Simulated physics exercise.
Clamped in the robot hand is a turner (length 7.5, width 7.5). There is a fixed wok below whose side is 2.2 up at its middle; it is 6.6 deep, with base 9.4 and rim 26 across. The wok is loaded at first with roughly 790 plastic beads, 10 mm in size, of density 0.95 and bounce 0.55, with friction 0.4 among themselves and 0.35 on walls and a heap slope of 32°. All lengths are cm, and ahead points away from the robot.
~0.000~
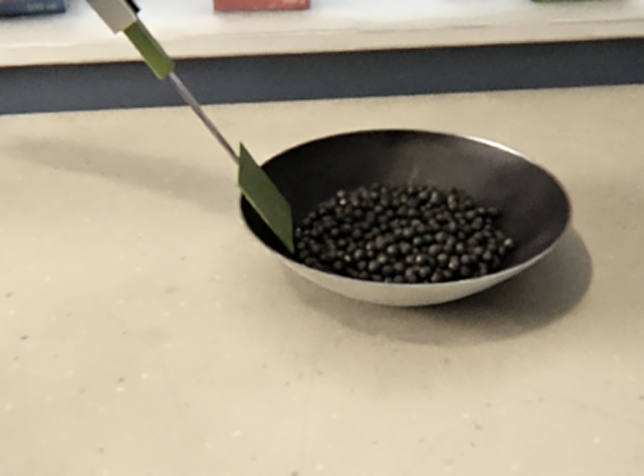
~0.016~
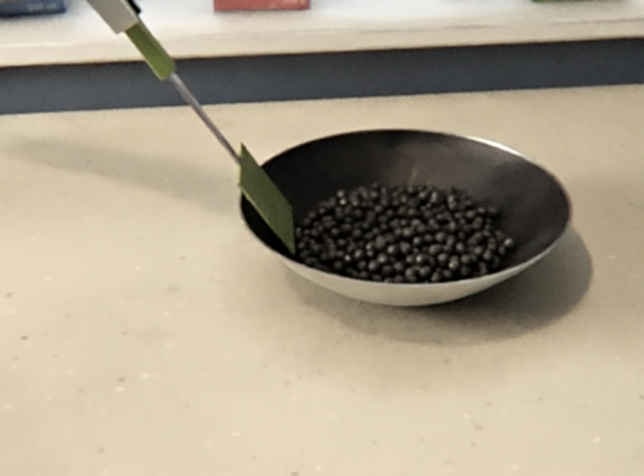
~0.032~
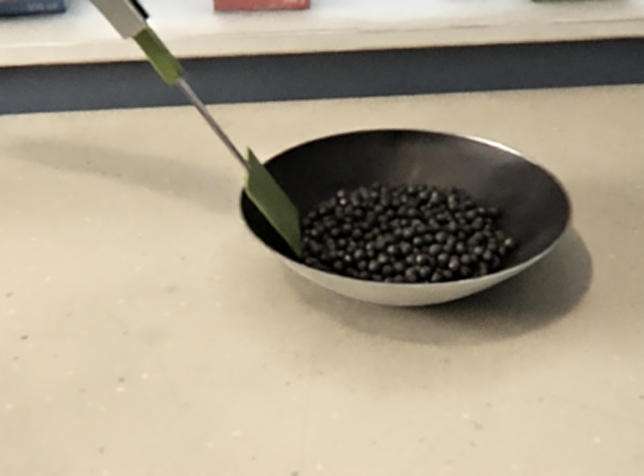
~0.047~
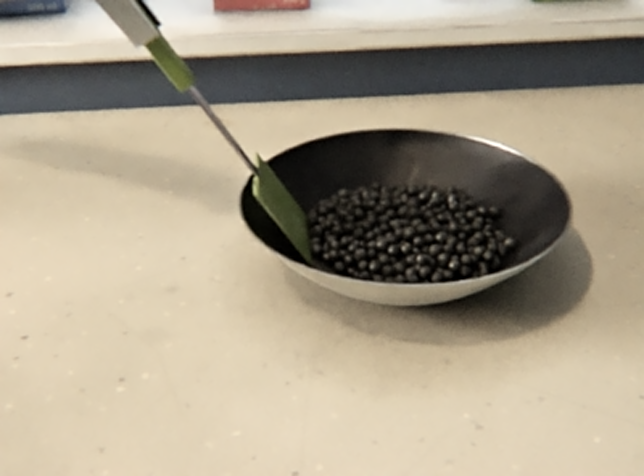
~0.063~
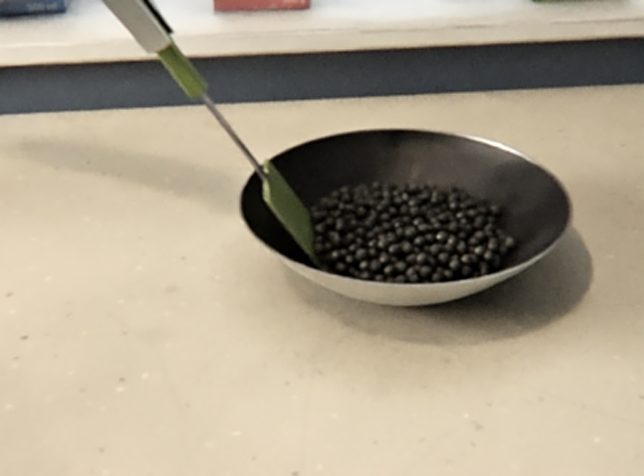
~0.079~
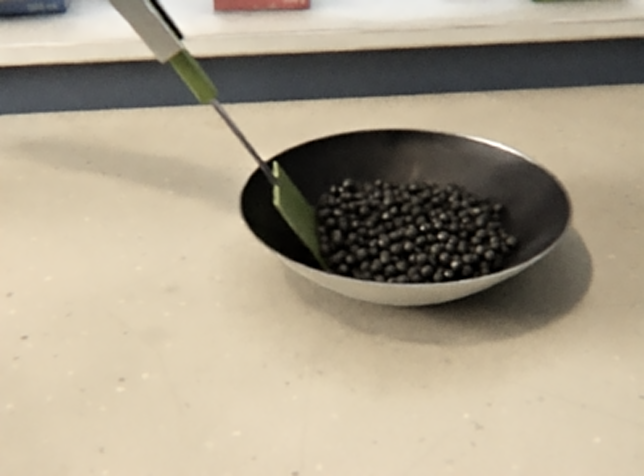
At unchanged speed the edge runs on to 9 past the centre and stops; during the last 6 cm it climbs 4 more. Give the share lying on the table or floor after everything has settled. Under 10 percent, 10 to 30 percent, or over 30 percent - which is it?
It is 10 to 30 percent.
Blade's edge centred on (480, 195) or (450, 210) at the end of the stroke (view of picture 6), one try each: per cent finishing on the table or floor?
First try about 5 percent, second about 0 percent.
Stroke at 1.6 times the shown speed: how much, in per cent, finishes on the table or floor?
I'd put it around 35 per cent.
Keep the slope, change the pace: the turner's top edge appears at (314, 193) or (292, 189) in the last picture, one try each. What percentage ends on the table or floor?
Respectively, some 40 and 30 per cent.
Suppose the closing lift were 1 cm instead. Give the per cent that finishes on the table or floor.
Roughly 20 per cent.
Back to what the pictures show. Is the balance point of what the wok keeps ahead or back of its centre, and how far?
The kept load is shifted forward by about 3.0 cm.
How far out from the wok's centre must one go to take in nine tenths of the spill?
I reckon it's some 40 centimetres.
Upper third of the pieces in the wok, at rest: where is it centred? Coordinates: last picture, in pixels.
Roughly (488, 222).
After 0.20 s, sloping 59°, highest piece 6 above the table; 786 in the wok.
After 0.32 s, sloping 59°, highest piece 8 above the table; 786 in the wok.
After 0.58 s, sloping 59°, highest piece 7 above the table; 612 in the wok, 163 on the table or floor, 11 on the blade or in flight.
After 1.63 s, sloping 59°, highest piece 6 above the table; 611 in the wok, 175 on the table or floor.
In the end, 611 in the wok, 175 on the table or floor. That is 22 % on the table or floor.
